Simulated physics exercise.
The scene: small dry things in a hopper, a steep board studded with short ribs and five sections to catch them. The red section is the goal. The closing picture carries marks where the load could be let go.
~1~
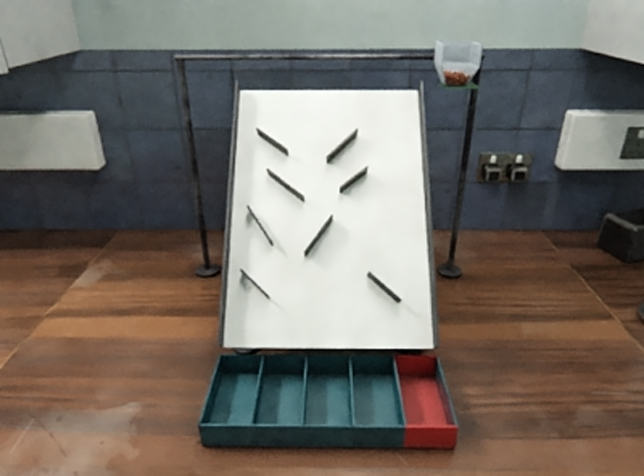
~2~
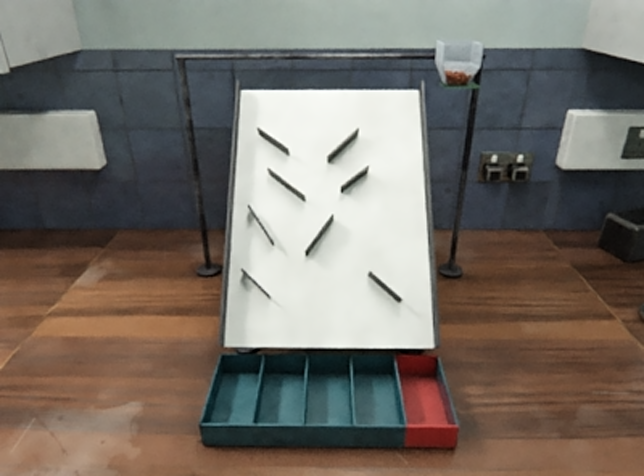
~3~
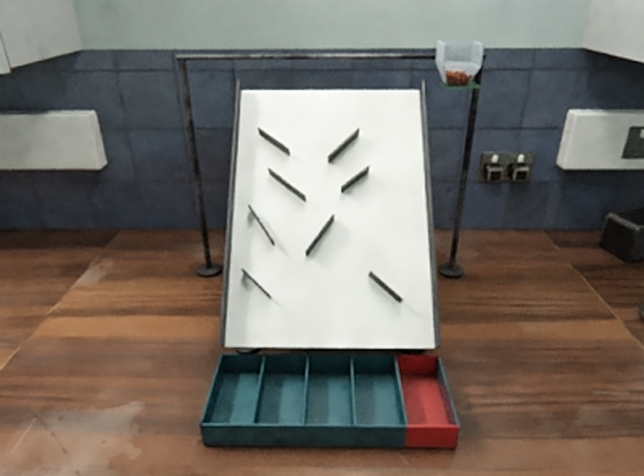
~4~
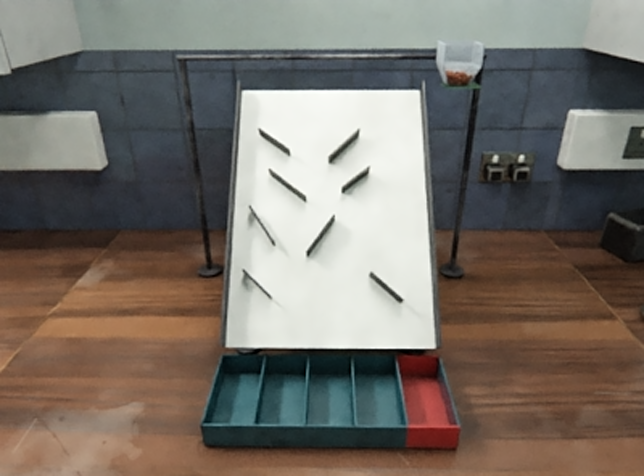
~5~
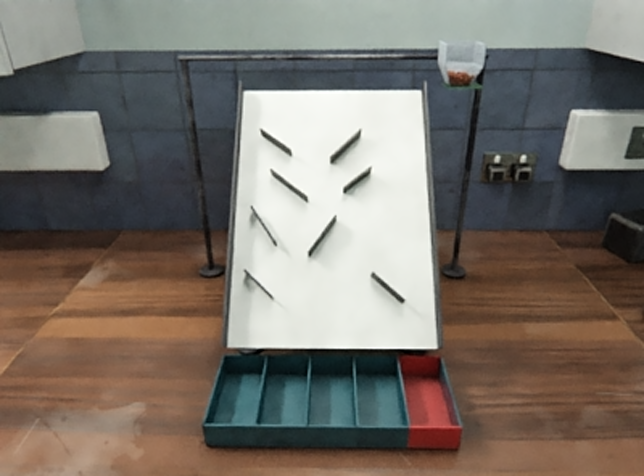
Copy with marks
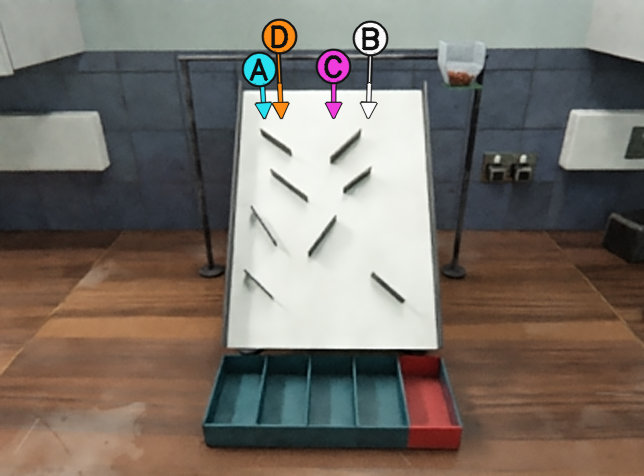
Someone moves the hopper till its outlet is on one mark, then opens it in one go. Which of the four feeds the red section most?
Use mark B.
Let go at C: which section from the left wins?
The second from the left.
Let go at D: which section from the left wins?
The second from the left.
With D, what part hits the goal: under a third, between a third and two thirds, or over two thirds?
Under a third.
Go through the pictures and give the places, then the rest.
The first frame shows hopper near (455, 77), clay pellets, door shut.
The second frame shows ribs (258, 127) to (288, 149), (328, 157) to (358, 128), (268, 168) to (305, 196).
The third frame shows ribs (342, 187) to (369, 166), (249, 205) to (273, 241), (306, 252) to (334, 214).
The fourth frame shows ribs (243, 269) to (270, 296), (371, 272) to (403, 300).
The fifth frame shows red section near (434, 436), number 5 of 5 from the left.
On the marked copy, mark A meets the board at (264, 112); mark B meets the board at (368, 112); mark C meets the board at (333, 112); mark D meets the board at (281, 112).
Choosing A, only a few in the red section, the bulk in other sections, a small share outside the box.
Choosing B, close to two thirds in the red section, close to a third in other sections.
Choosing C, only a few in the red section, all but a few in other sections.
Choosing D, a small share in the red section, the bulk in other sections, a small share outside the box.
